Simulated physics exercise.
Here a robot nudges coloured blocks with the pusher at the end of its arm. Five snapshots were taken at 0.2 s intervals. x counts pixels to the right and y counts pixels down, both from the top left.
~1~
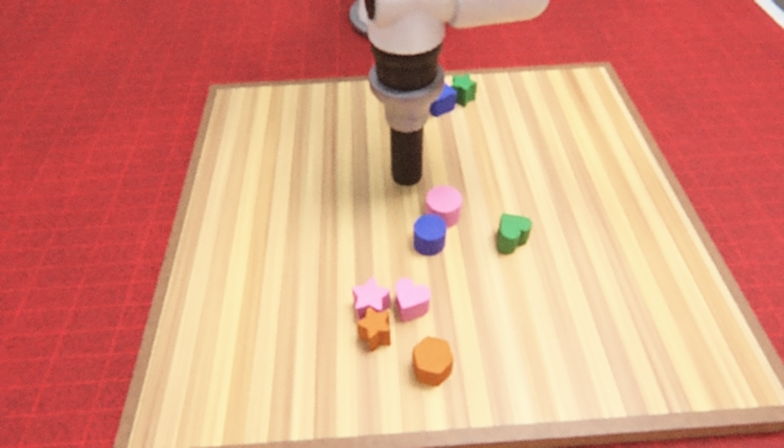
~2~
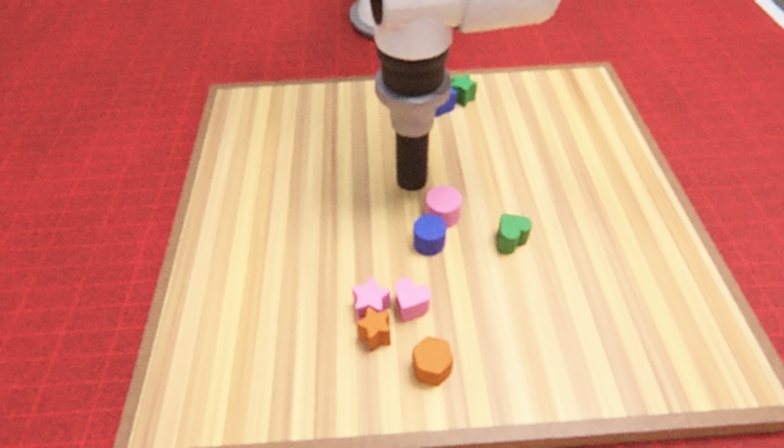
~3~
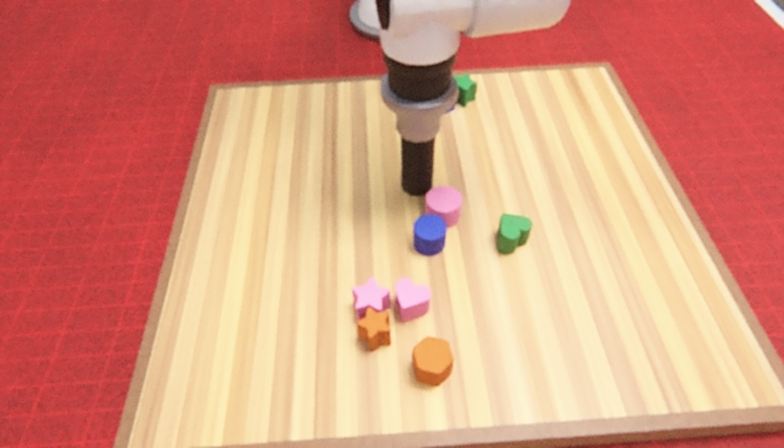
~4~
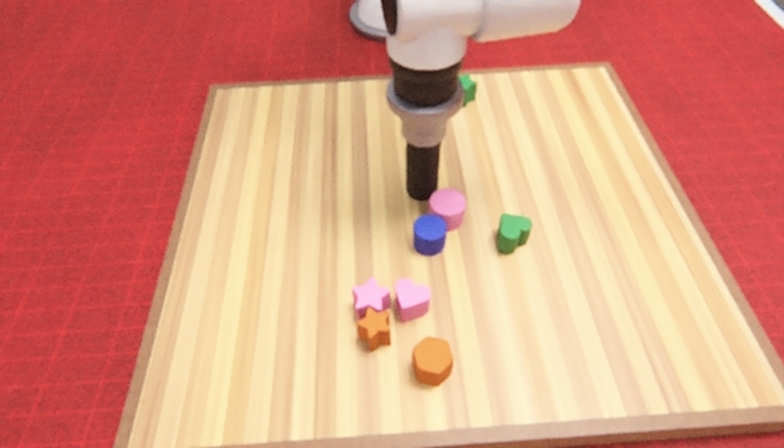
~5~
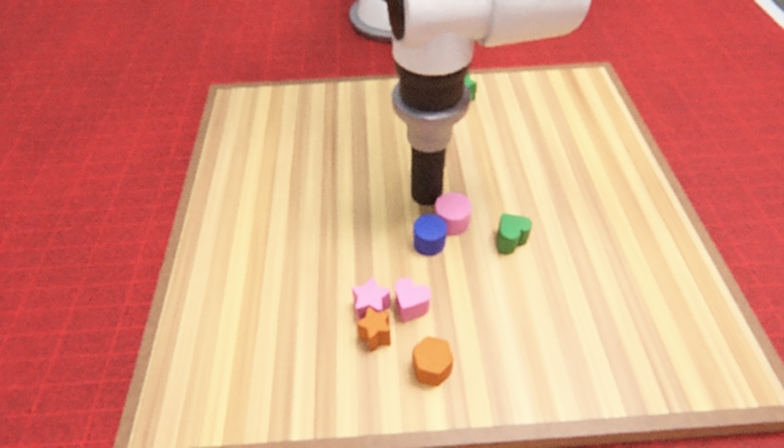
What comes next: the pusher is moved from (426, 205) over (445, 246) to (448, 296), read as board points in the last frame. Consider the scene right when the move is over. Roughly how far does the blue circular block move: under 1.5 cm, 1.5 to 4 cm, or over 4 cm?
Past 4 cm.
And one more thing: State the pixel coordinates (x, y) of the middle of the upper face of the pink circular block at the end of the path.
It should be at about (486, 234).
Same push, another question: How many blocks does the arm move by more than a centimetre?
It displaces three or more.
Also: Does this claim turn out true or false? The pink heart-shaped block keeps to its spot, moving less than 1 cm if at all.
False
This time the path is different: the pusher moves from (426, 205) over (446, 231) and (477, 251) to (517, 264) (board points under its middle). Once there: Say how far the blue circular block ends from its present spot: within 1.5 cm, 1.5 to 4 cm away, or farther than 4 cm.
It moves a fair bit, 1.5 to 4 cm.
What follows on the original path. One third of the way, pusher (440, 221); blue circular block (431, 241); pink circular block (476, 223).
Two thirds of the way, pusher (450, 252); blue circular block (425, 266); pink circular block (486, 234).
At the end, pusher (449, 286); orange star block (369, 323); pink heart-shaped block (396, 310); blue circular block (414, 288); pink circular block (486, 234).
